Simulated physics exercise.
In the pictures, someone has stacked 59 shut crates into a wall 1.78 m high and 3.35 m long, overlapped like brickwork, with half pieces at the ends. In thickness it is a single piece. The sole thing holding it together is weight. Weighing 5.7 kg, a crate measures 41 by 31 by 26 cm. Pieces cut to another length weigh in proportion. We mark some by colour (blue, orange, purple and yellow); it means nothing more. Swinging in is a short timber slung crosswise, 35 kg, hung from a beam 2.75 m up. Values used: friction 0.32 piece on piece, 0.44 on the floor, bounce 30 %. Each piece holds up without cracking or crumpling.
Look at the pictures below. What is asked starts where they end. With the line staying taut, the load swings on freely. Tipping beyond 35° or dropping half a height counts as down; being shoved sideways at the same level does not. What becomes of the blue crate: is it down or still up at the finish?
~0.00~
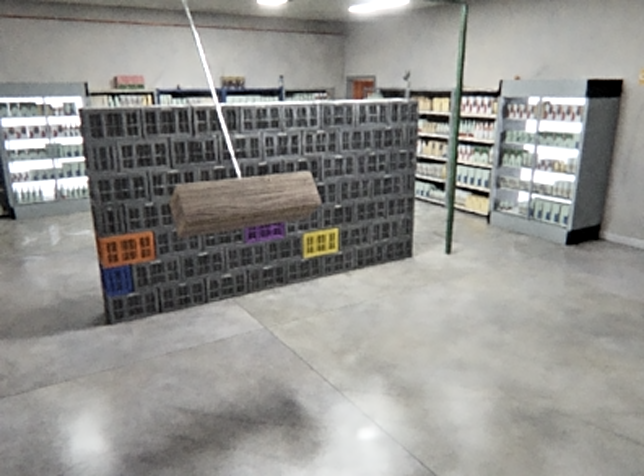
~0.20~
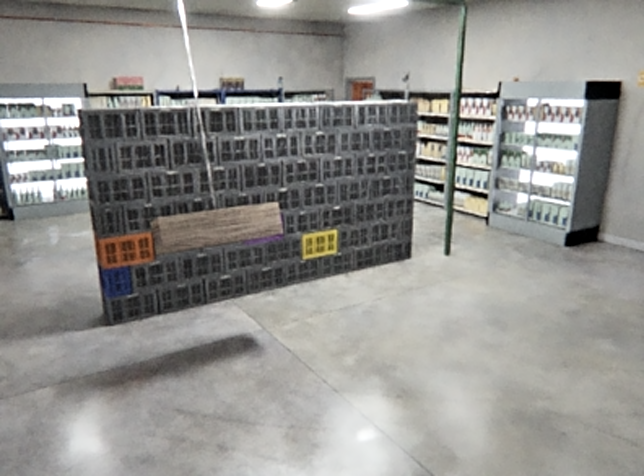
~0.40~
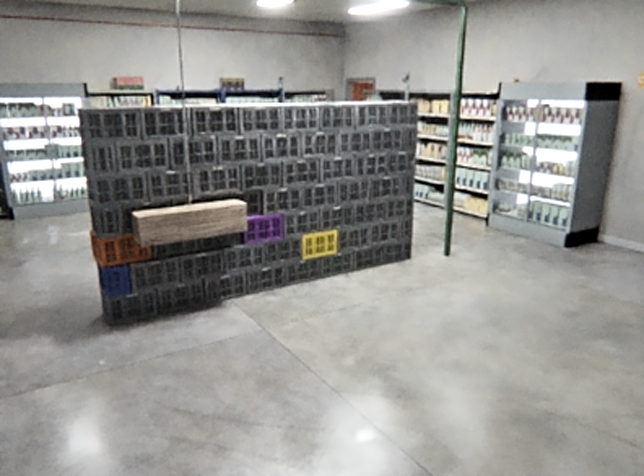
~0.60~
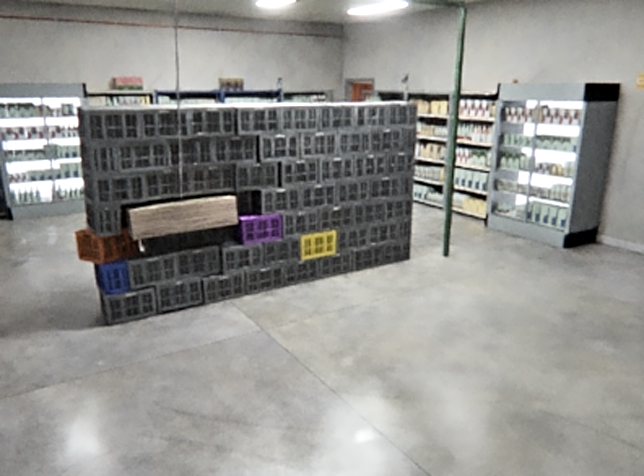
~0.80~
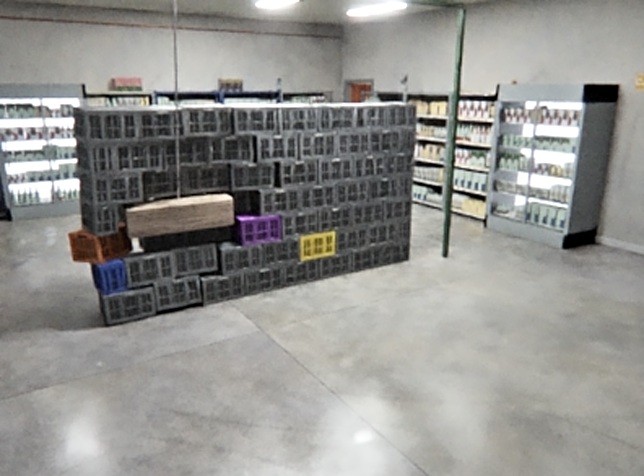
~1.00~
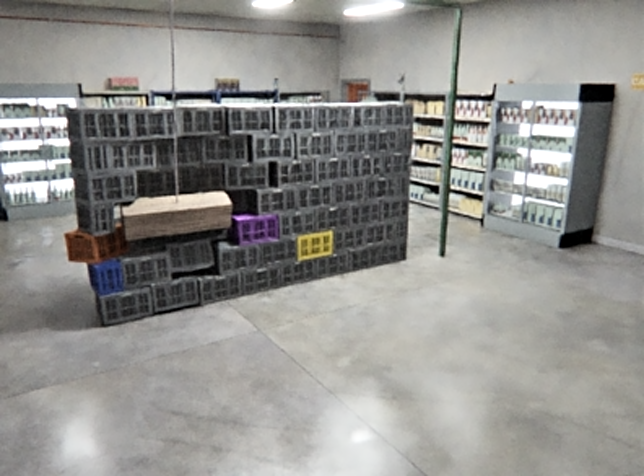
It is down.
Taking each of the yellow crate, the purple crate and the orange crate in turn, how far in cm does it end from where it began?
Yellow 0 cm, purple 10 cm, orange 100 cm.
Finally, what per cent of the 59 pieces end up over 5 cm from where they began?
The answer is 40 percent.
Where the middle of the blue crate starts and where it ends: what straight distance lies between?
Close to 55 cm, start to finish.
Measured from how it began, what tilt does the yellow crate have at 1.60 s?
It sits at about 0 degrees.
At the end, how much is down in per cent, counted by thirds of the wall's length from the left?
From the left: 80, then 40, then 0 percent.
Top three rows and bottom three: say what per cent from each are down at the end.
60 % and 20 %.
After 1.60 s, line 1° before plumb; 16 of the 59 crates down; blue crate 11° from how it stood; orange crate 11° from how it stood.
After 2.52 s, line 8° before plumb; 23 of the 59 crates down; blue crate on its side; orange crate on its side.
In the end (4.0 s), line 4° past plumb; 23 of the 59 crates down; blue crate on its side; orange crate on its side; yellow crate unmoved. From the last view, middles, blue crate near (72, 292), orange crate near (26, 301).
